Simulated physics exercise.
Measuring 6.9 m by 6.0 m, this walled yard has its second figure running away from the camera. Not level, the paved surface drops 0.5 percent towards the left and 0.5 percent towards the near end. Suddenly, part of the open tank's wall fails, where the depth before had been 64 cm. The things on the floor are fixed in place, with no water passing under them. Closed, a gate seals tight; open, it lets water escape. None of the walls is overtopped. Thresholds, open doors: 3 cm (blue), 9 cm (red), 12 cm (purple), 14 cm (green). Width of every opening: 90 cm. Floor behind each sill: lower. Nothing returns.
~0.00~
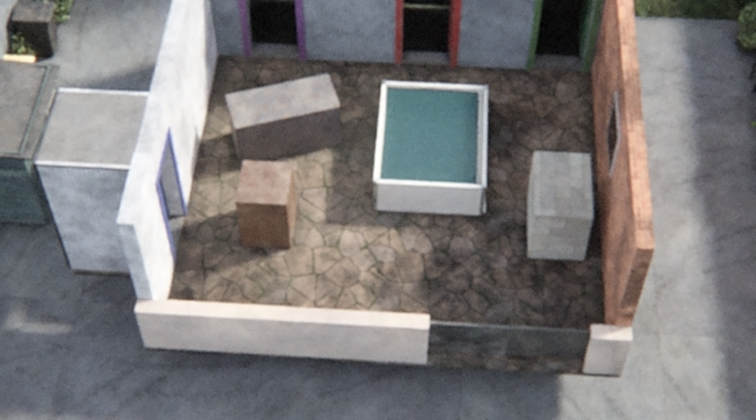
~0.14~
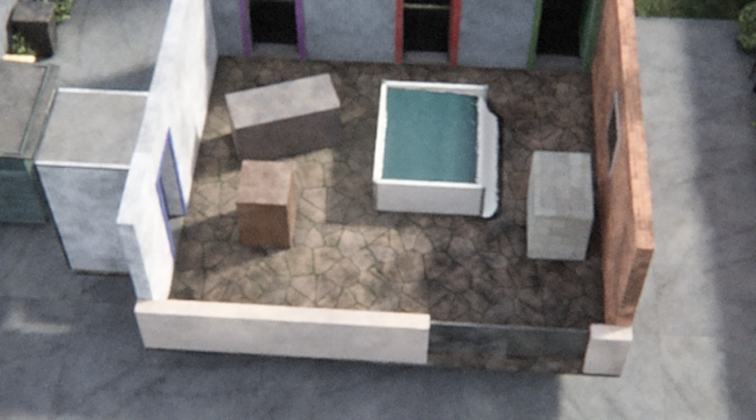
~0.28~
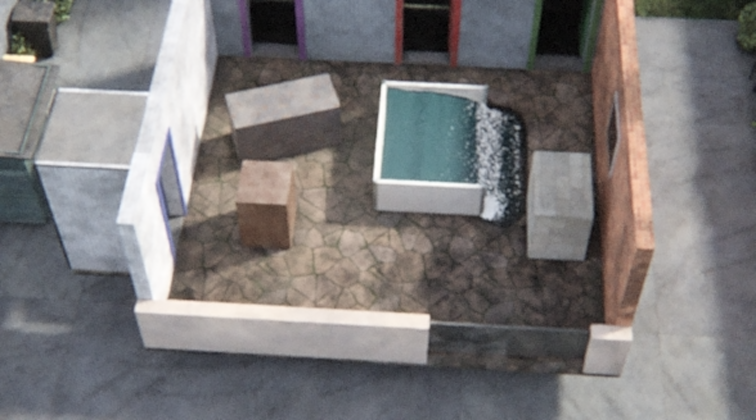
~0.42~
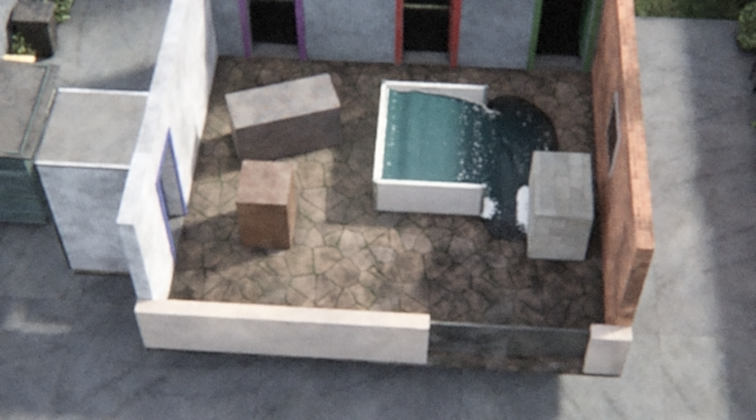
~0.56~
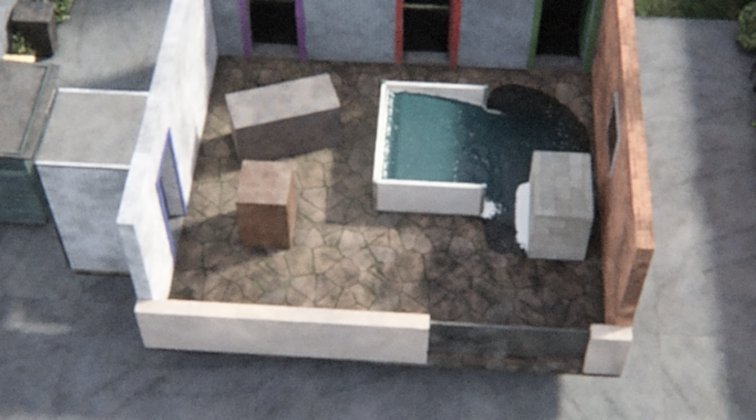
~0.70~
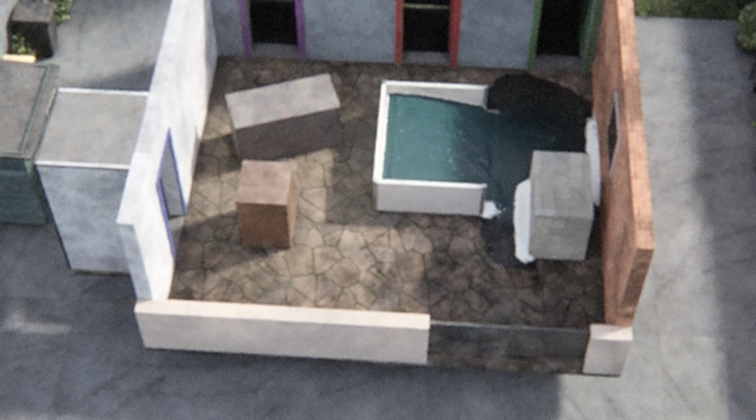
A walled yard with a cracked-stone floor, seen from high above by a still camera, has pale walls at the left and front, a reddish wall at the right and three framed doorways at the back. A white-rimmed tank of teal water stands among two grey blocks and a brown one. Its right side gives way, and water pours out, foams around the right-hand block and spreads darkly to the reddish wall.
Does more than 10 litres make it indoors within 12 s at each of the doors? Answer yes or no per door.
Blue door, yes; red door, no; purple door, no; green door, yes.
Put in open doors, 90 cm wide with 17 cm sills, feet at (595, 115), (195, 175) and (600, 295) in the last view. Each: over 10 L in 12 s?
More, less, less.
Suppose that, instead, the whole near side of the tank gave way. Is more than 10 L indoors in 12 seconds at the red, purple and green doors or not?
So red ends up short of it, purple short of it, green short of it.
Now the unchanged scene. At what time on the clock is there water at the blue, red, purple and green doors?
Blue: 5.5 s; red: 2.8 s; purple: 4.0 s; green: 0.9 s.
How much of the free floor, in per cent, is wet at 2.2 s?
Around 35 per cent wet.
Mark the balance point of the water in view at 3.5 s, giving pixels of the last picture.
Around (501, 179) in the last picture.
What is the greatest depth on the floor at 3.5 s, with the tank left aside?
25 cm or so.
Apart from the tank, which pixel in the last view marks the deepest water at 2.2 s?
At about (590, 79).
After 1.4 s water covers 25 % of the floor and is deepest (46 cm) near (584, 170); blue door not reached, red door not reached, purple door not reached, green door 14 cm at the sill, 0 L in.
After 2.2 s water covers 35 % of the floor and is deepest (41 cm) near (590, 79); blue door not reached, red door not reached, purple door not reached, green door 33 cm at the sill, 47 L in.
After 3.5 s water covers 50 % of the floor and is deepest (25 cm) near (590, 79); blue door not reached, red door 6 cm at the sill, 0 L in, purple door not reached, green door 25 cm at the sill, 169 L in.
After 7.0 s water covers 90 % of the floor and is deepest (14 cm) near (217, 62); blue door 7 cm at the sill, 10 L in, red door 5 cm at the sill, 0 L in, purple door 7 cm at the sill, 0 L in, green door 5 cm at the sill, 203 L in.
After 12.0 s water covers 95 % of the floor and is deepest (12 cm) near (162, 327); blue door 8 cm at the sill, 74 L in, red door 2 cm at the sill, 0 L in, purple door 6 cm at the sill, 0 L in, green door 7 cm at the sill, 203 L in.
